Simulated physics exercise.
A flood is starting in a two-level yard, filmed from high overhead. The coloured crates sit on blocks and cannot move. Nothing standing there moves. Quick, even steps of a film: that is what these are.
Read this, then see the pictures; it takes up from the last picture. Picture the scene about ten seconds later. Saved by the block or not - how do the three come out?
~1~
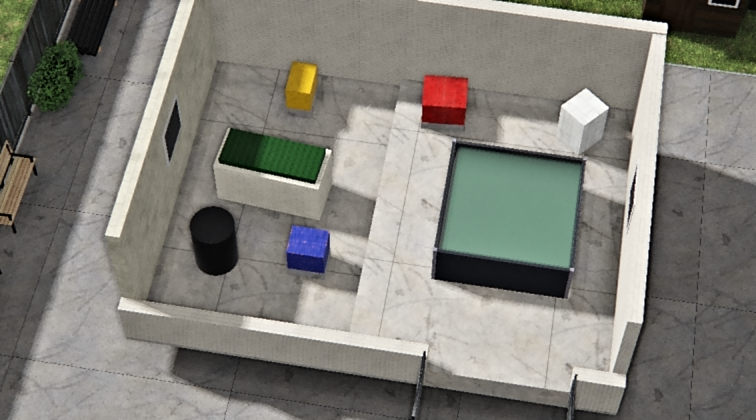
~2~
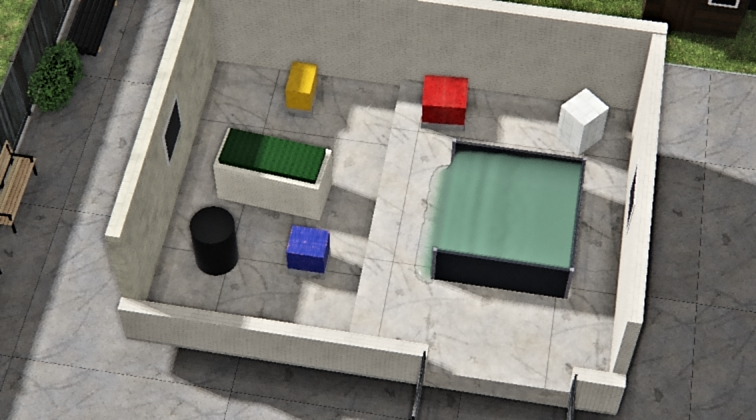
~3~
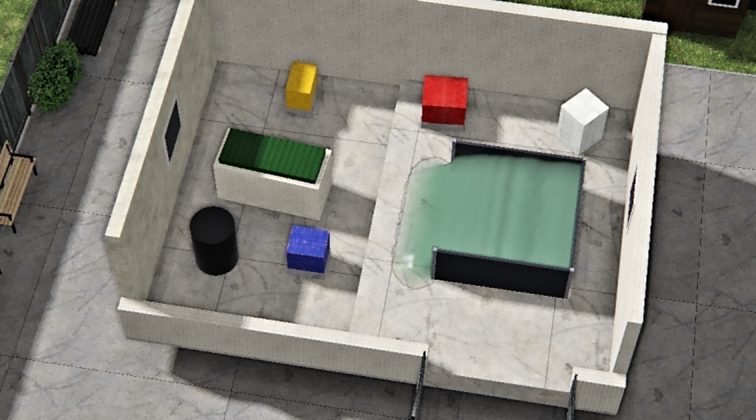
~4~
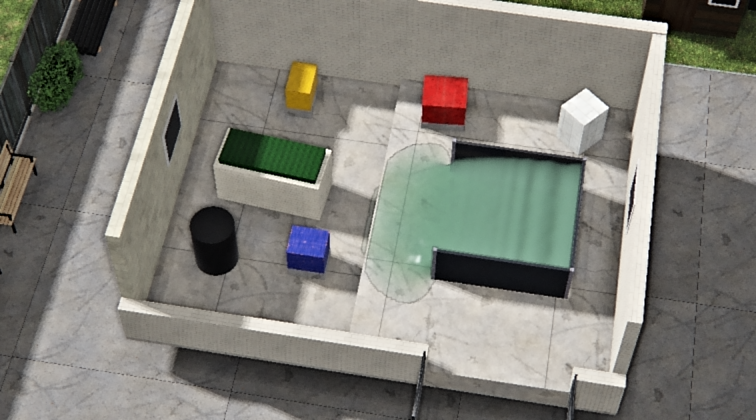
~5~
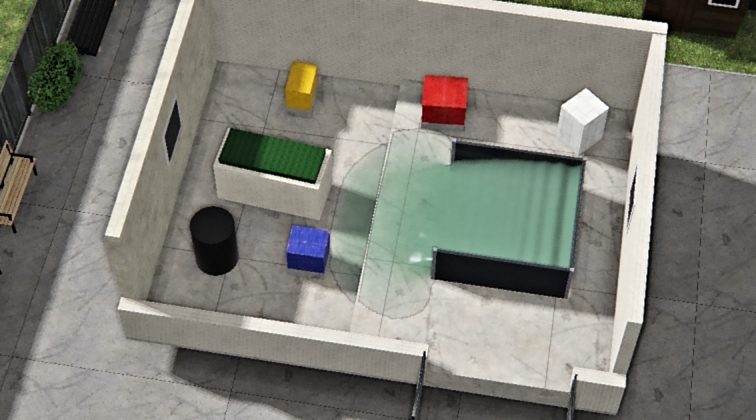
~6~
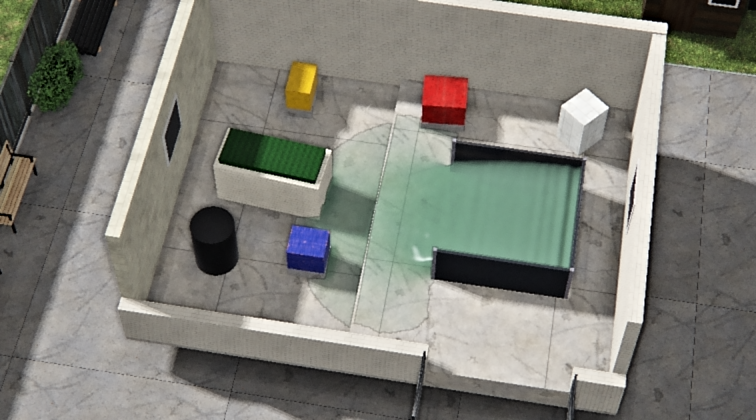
They come out like this: The red crate dry, the yellow crate wet, the blue crate wet.
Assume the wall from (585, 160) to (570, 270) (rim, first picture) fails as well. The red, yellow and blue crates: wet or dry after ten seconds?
Crate by crate: Red - hit; yellow - left alone; blue - left alone.
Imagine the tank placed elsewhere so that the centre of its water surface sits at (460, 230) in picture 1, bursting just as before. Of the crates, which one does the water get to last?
The red-painted one.
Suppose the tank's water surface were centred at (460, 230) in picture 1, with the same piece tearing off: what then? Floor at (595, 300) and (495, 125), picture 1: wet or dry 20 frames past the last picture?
Taking the spots in order: Bare, bare.
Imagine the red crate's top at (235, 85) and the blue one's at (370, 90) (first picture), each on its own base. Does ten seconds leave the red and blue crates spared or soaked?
Note - red crate is caught, blue crate is caught.
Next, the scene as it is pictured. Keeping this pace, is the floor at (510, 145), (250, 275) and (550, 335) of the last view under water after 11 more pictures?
Going through them in order, I'd say clear, drenched and clear.
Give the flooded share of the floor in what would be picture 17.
That comes to about 60 per cent.
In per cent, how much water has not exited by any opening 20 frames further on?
My estimate is some 100 percent.
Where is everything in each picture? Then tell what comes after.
The tank at (511, 206) is whole and still, in the first frame.
Water pours out at (445, 215) and has run to (426, 280), in the second frame.
The front is at (403, 280), out from the gap at (445, 215), in the third frame.
Water pours out at (445, 216) and has run to (396, 296), in the fourth frame.
Water pours out at (445, 217) and has run to (359, 297), in the fifth frame.
Water pours out at (445, 217) and has run to a hidden place, in the sixth frame.
A moment on, water covers 45 % of the floor; the red crate water round its plinth, the yellow crate water round its plinth, the blue crate water round its plinth.
Next, water covers 60 % of the floor; the red crate water round its plinth, the yellow crate water round its plinth, the blue crate water round its plinth.
Then, water covers 60 % of the floor; the red crate water round its plinth, the yellow crate water round its plinth, the blue crate water round its plinth.
Later, water covers 60 % of the floor; the red crate water round its plinth, the yellow crate water round its plinth, the blue crate water round its plinth.
In the end, water covers 65 % of the floor; the red crate stayed above the water, the yellow crate was topped, the blue crate was topped.
